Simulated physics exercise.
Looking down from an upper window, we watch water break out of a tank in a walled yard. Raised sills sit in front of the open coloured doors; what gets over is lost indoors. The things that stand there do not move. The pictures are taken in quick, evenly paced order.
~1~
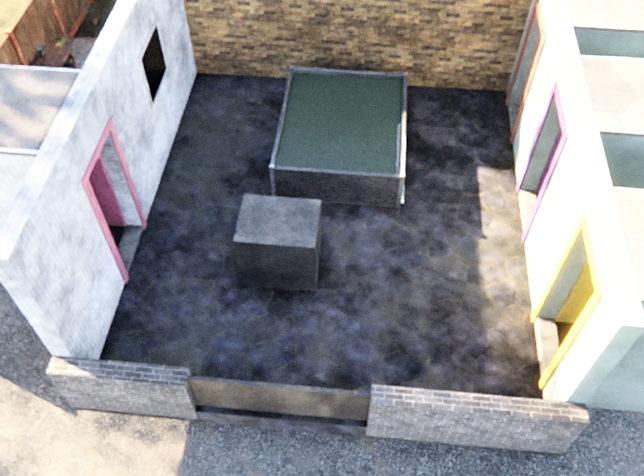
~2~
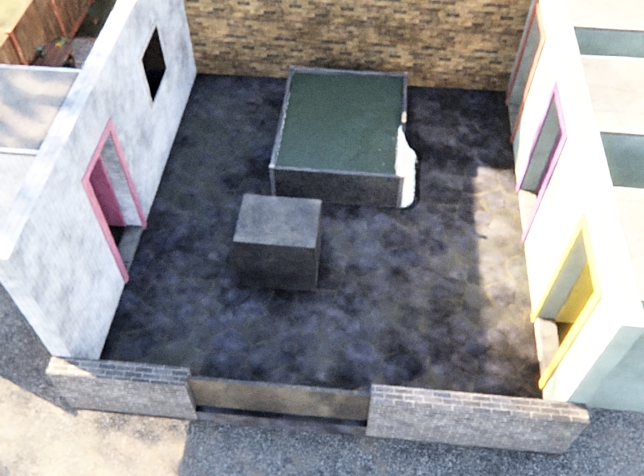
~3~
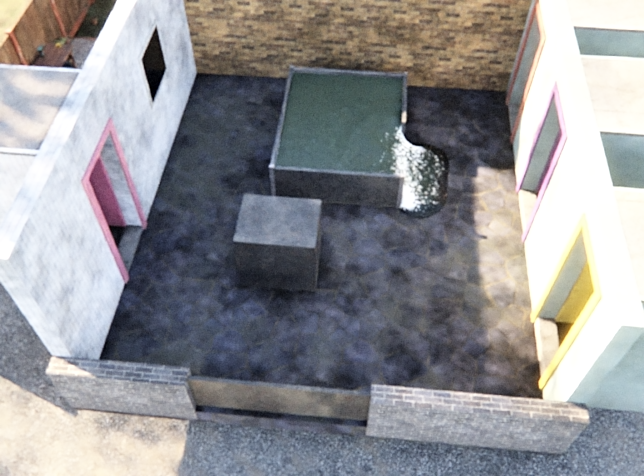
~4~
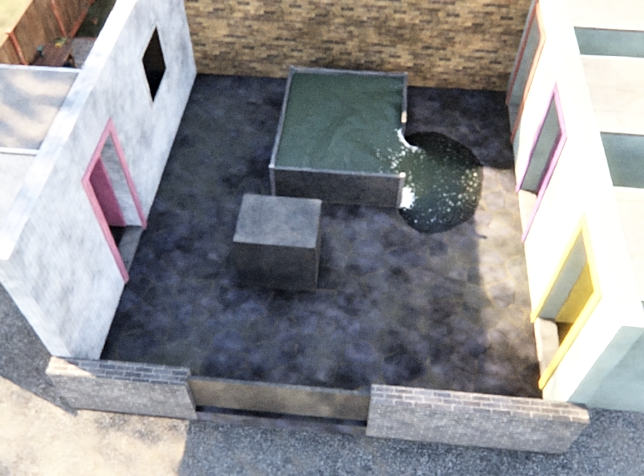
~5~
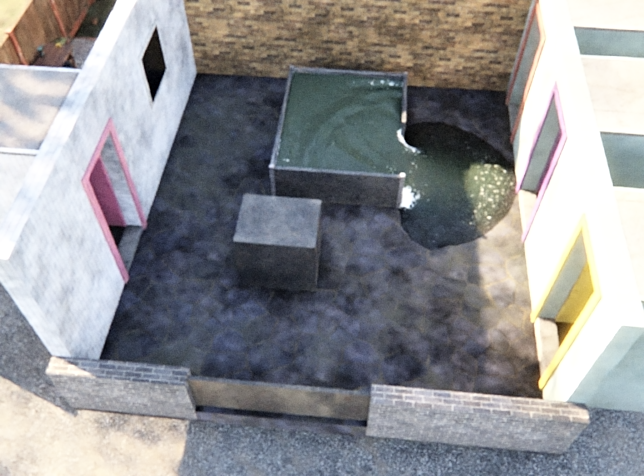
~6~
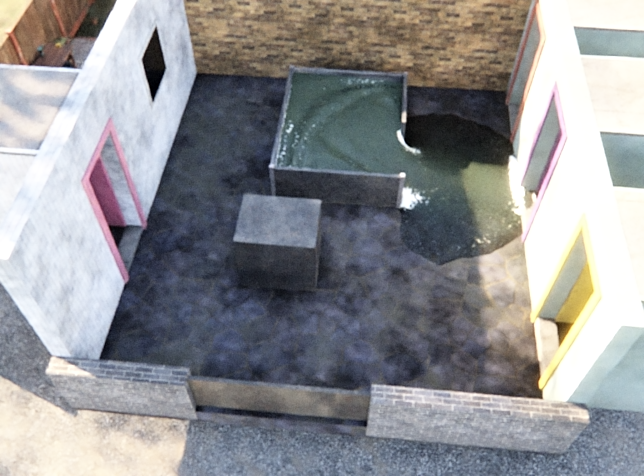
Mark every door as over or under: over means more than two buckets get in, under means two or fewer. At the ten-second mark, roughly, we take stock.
Red door - over; pink door - under; yellow door - under; purple door - over.
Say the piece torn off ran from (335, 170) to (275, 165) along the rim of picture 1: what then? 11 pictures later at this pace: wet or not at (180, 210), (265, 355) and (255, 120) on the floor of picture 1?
In turn: Inundated, then untouched, then untouched.
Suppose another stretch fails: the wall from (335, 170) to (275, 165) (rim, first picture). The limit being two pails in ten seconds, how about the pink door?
Result - pink door: Beyond the limit.
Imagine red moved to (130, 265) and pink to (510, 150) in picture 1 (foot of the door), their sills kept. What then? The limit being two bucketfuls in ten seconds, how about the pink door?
Note: Pink beats the limit.
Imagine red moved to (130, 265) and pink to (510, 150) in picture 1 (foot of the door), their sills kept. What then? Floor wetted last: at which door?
The answer is the red one.
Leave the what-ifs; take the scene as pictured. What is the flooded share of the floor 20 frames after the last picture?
I'd guess some 40 per cent.
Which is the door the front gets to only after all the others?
My answer: The pink-painted one.
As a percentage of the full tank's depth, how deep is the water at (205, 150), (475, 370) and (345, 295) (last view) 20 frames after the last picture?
About 0 per cent, then 8 per cent, then 0 per cent.
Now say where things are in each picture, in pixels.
Still water in the open tank at (343, 121), in the first frame.
Water pours out at (399, 167) and has run to (408, 150), in the second frame.
Water pours out at (399, 169) and has run to (440, 155), in the third frame.
The front is at (476, 165), out from the gap at (398, 171), in the fourth frame.
Water pours out at (398, 170) and has run to (513, 177), in the fifth frame.
Water pours out at (398, 170) and has run to (513, 147), in the sixth frame.
A moment on, water covers 20 % of the floor; the red door under two buckets in, the pink door not reached, the yellow door not reached, the purple door over two buckets in.
Next, water covers 25 % of the floor; the red door under two buckets in, the pink door not reached, the yellow door wet at the sill, nothing in, the purple door far over two buckets in.
Then, water covers 40 % of the floor; the red door over two buckets in, the pink door not reached, the yellow door wet at the sill, nothing in, the purple door far over two buckets in.
Later, water covers 70 % of the floor; the red door over two buckets in, the pink door wet at the sill, nothing in, the yellow door wet at the sill, nothing in, the purple door far over two buckets in.
In the end, water covers 95 % of the floor; the red door far over two buckets in, the pink door wet at the sill, nothing in, the yellow door wet at the sill, nothing in, the purple door far over two buckets in.
